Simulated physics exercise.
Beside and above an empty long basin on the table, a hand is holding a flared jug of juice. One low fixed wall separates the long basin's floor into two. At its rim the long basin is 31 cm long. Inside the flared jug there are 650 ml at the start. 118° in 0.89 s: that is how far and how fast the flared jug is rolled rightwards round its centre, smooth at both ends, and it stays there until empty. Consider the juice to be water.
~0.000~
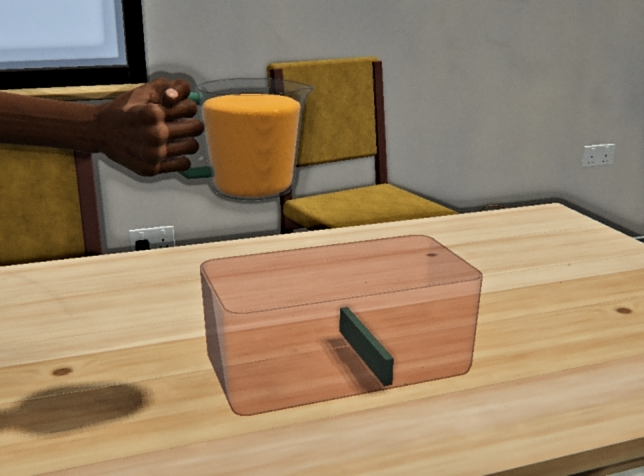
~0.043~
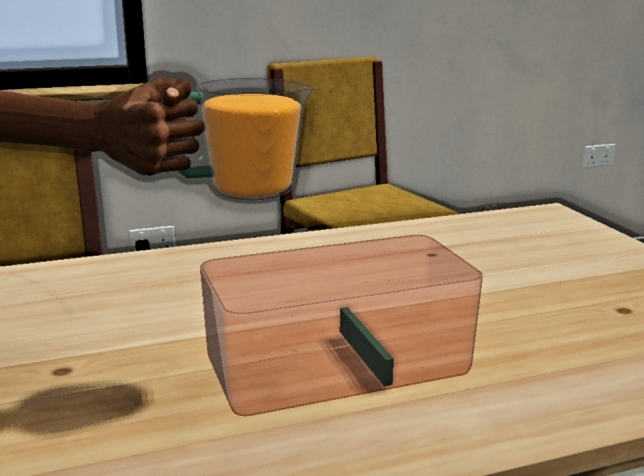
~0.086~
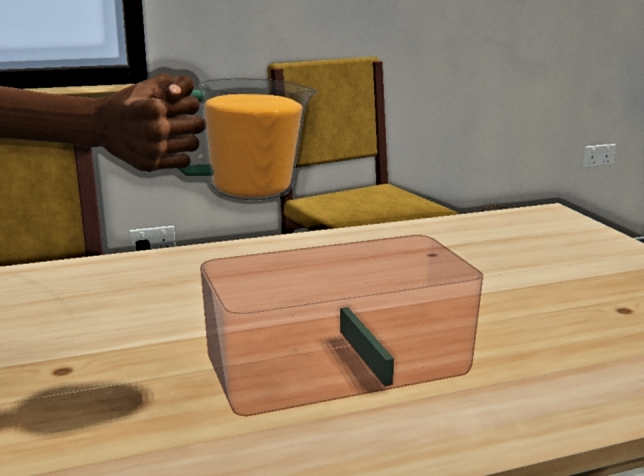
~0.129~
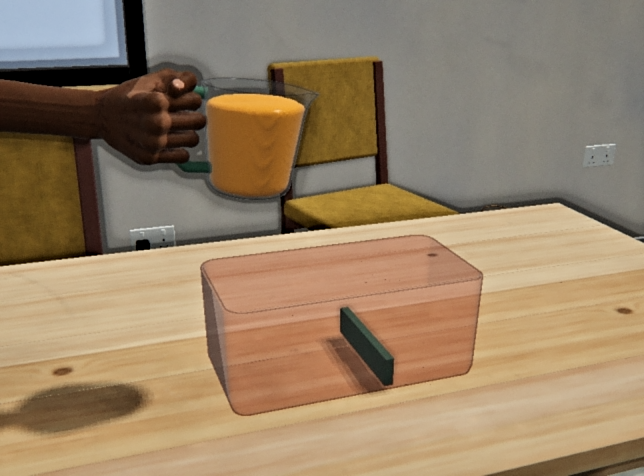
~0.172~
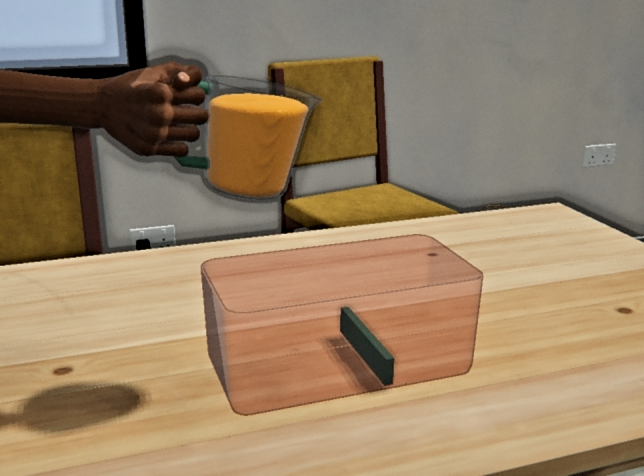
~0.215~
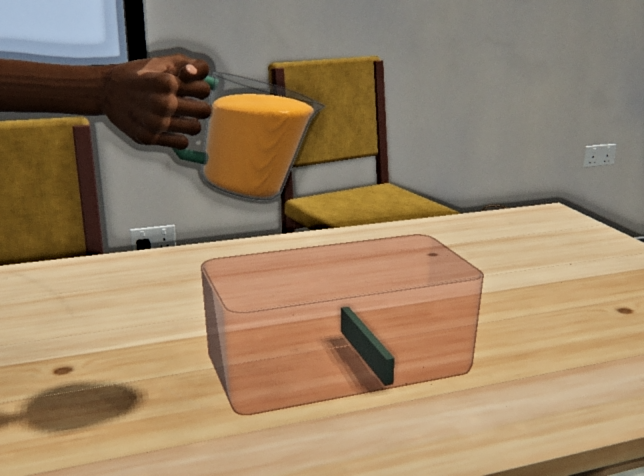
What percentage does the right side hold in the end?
About 46 per cent.
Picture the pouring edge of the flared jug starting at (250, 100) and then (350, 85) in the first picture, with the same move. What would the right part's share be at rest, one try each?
I'd expect close to 10 per cent and then close to 70 per cent.
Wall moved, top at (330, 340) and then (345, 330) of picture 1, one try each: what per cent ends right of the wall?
Around 85 and 80 percent, in that order.
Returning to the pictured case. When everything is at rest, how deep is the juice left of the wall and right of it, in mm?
Final reading - left some 12 mm, right some 18 mm.
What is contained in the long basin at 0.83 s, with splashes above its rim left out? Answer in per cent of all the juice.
Around 80 per cent of the whole.
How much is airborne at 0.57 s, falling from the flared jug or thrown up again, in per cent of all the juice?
Some 28 % is the figure.
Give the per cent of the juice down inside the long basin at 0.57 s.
Around 10 percent.
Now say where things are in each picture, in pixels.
It leans 0°; its right rim is at (313, 85); the juice meets the walls at (201, 104) and (297, 99); the long basin's rim runs from (212, 288) to (455, 256); the wall's top is at (365, 332), in the first picture.
It leans 1°; its right rim is at (314, 86); the juice meets the walls at (202, 104) and (297, 100), in the second picture.
It leans 3°; its right rim is at (316, 89); the juice meets the walls at (204, 104) and (299, 101), in the third picture.
It leans 6°; its right rim is at (318, 92); the juice meets the walls at (206, 103) and (302, 102), in the fourth picture.
It leans 11°; its right rim is at (321, 97); the juice meets the walls at (208, 103) and (305, 103), in the fifth picture.
It leans 16°; its right rim is at (325, 104); the juice meets the walls at (212, 106) and (312, 104), in the sixth picture.
After 0.57 s the tilt is 84° and 61 per cent is still to pour, 0 is left of the wall and 9 right of it.
After 0.83 s the tilt is 116° and 6 per cent is still to pour, 33 is left of the wall and 47 right of it.
After 1.10 s the tilt is 118° and 0 per cent is still to pour, 52 is left of the wall and 46 right of it.
After 1.39 s the tilt is 118° and 0 per cent is still to pour, 52 is left of the wall and 46 right of it.
In the end 52 per cent lies left of the wall, 46 right of it and 1 outside.
